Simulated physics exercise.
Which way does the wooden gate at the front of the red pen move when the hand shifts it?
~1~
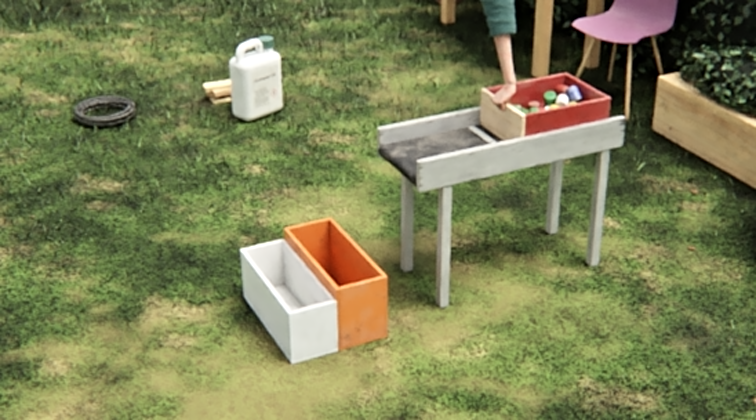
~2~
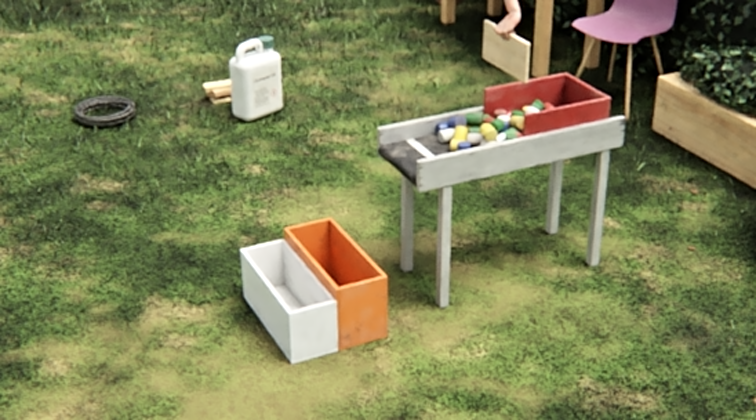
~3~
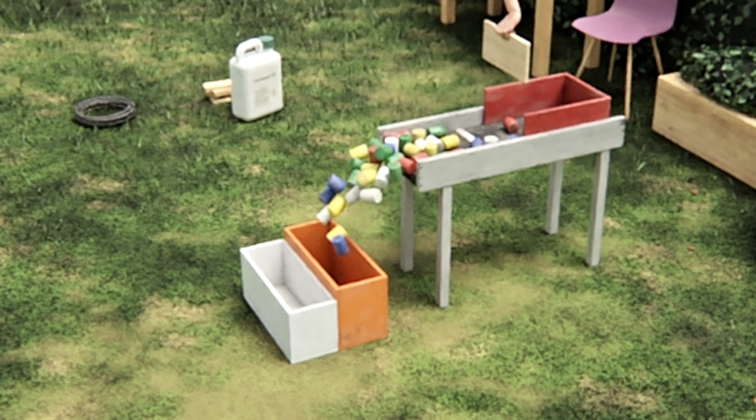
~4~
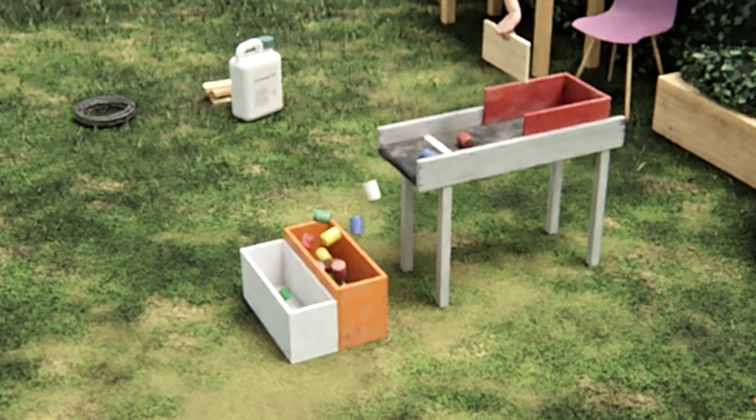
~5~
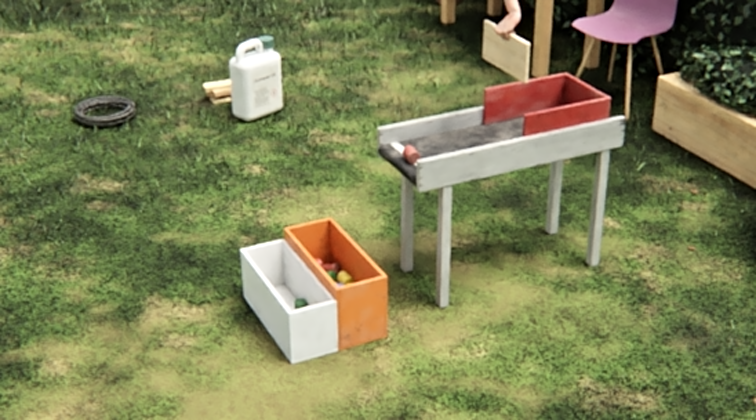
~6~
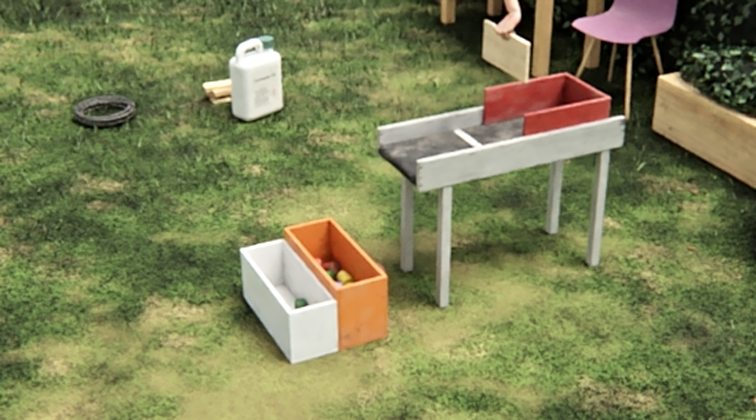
The gate moves up, lifted clear of the belt by the hand, and it stays raised above the table.
